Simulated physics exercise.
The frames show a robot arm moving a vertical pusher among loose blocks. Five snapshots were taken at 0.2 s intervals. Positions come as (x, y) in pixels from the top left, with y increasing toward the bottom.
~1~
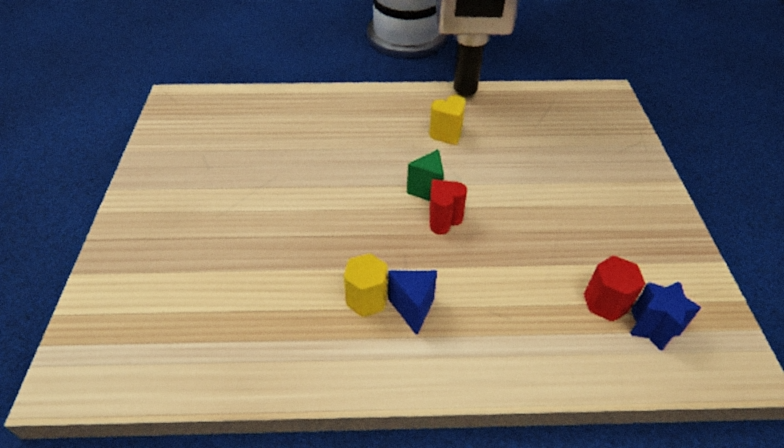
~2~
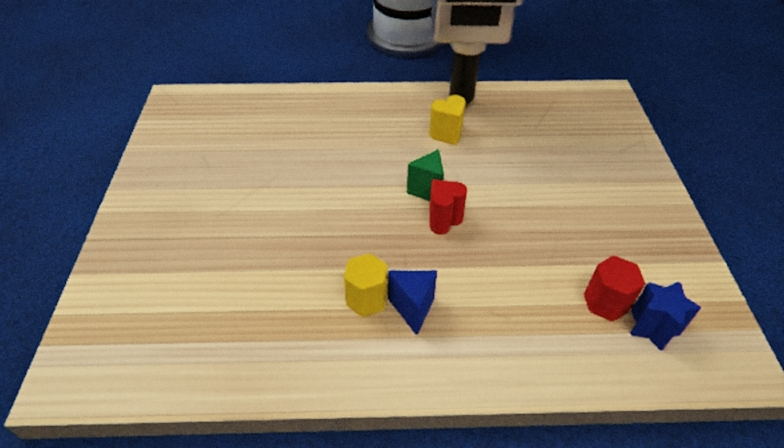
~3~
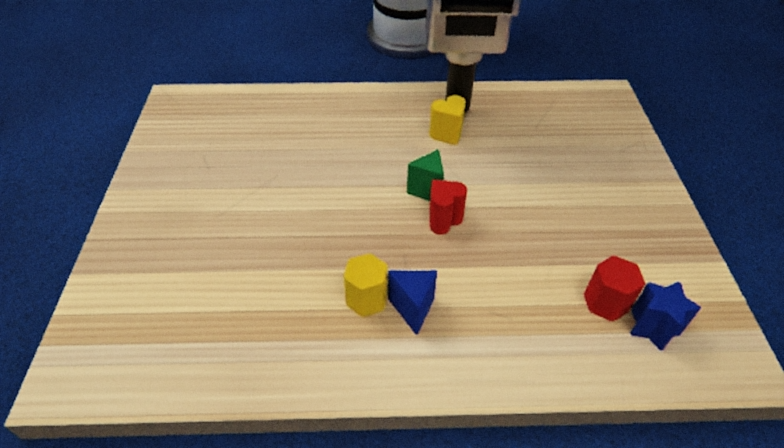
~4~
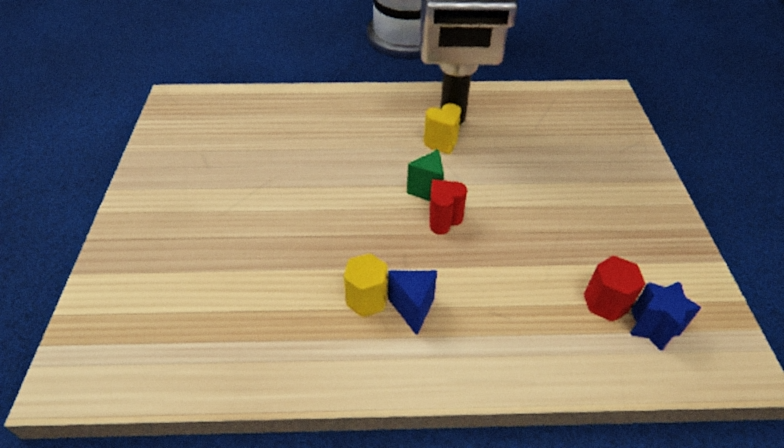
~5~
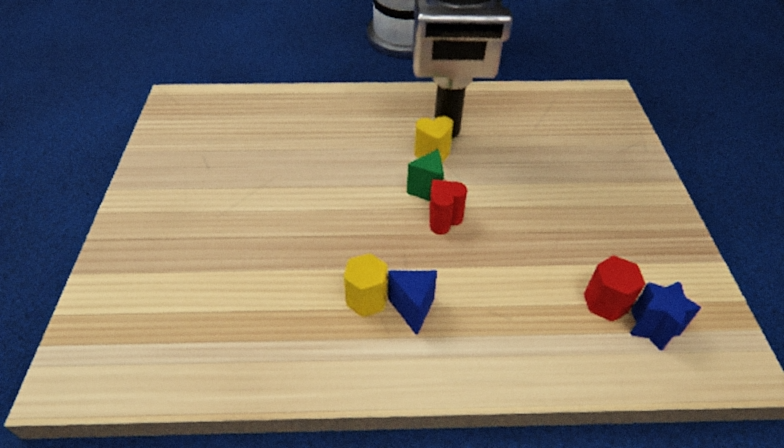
A robot arm lowers its black pusher and nudges the yellow heart block toward the green triangular piece.
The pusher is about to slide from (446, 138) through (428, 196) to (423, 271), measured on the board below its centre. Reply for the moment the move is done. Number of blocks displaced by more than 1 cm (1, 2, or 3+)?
I expect three or more blocks to move.
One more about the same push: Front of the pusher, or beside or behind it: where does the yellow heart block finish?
The yellow heart block won't stay at the front of the pusher.
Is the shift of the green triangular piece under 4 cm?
The answer is no.
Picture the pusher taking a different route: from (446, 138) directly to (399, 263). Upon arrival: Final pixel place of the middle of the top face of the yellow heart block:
Around pixel (401, 155).
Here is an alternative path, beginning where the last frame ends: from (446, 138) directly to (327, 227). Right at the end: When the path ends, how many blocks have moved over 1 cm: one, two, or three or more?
The number will come to 1.
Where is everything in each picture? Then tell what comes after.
Lower end of the pusher at (465, 88), tops of blocks, blue triangular piece at (415, 282), green triangular piece at (430, 162), yellow heart block at (450, 105), red heart block at (447, 191), in the first frame.
Pusher at (462, 97), blocks as before, in the second frame.
Pusher at (457, 107), blocks as before, in the third frame.
Pusher at (452, 118), yellow heart block at (445, 114), in the fourth frame.
Pusher at (447, 130), blue triangular piece at (415, 282), green triangular piece at (430, 162), yellow heart block at (435, 126), red heart block at (447, 191), in the fifth frame.
On the path given first. One third of the way, pusher at (433, 168); green triangular piece at (429, 170); yellow heart block at (408, 150), turned 85° clockwise.
Two thirds of the way, pusher at (425, 212); green triangular piece at (411, 208), turned 55° clockwise; yellow heart block at (403, 155), turned 115° clockwise; red heart block at (448, 213), turned 55° anticlockwise.
At the end, pusher at (423, 264); blue triangular piece not moved; green triangular piece at (394, 245), turned 120° clockwise; yellow heart block at (403, 155), turned 115° clockwise; red heart block at (458, 228), turned 95° anticlockwise.
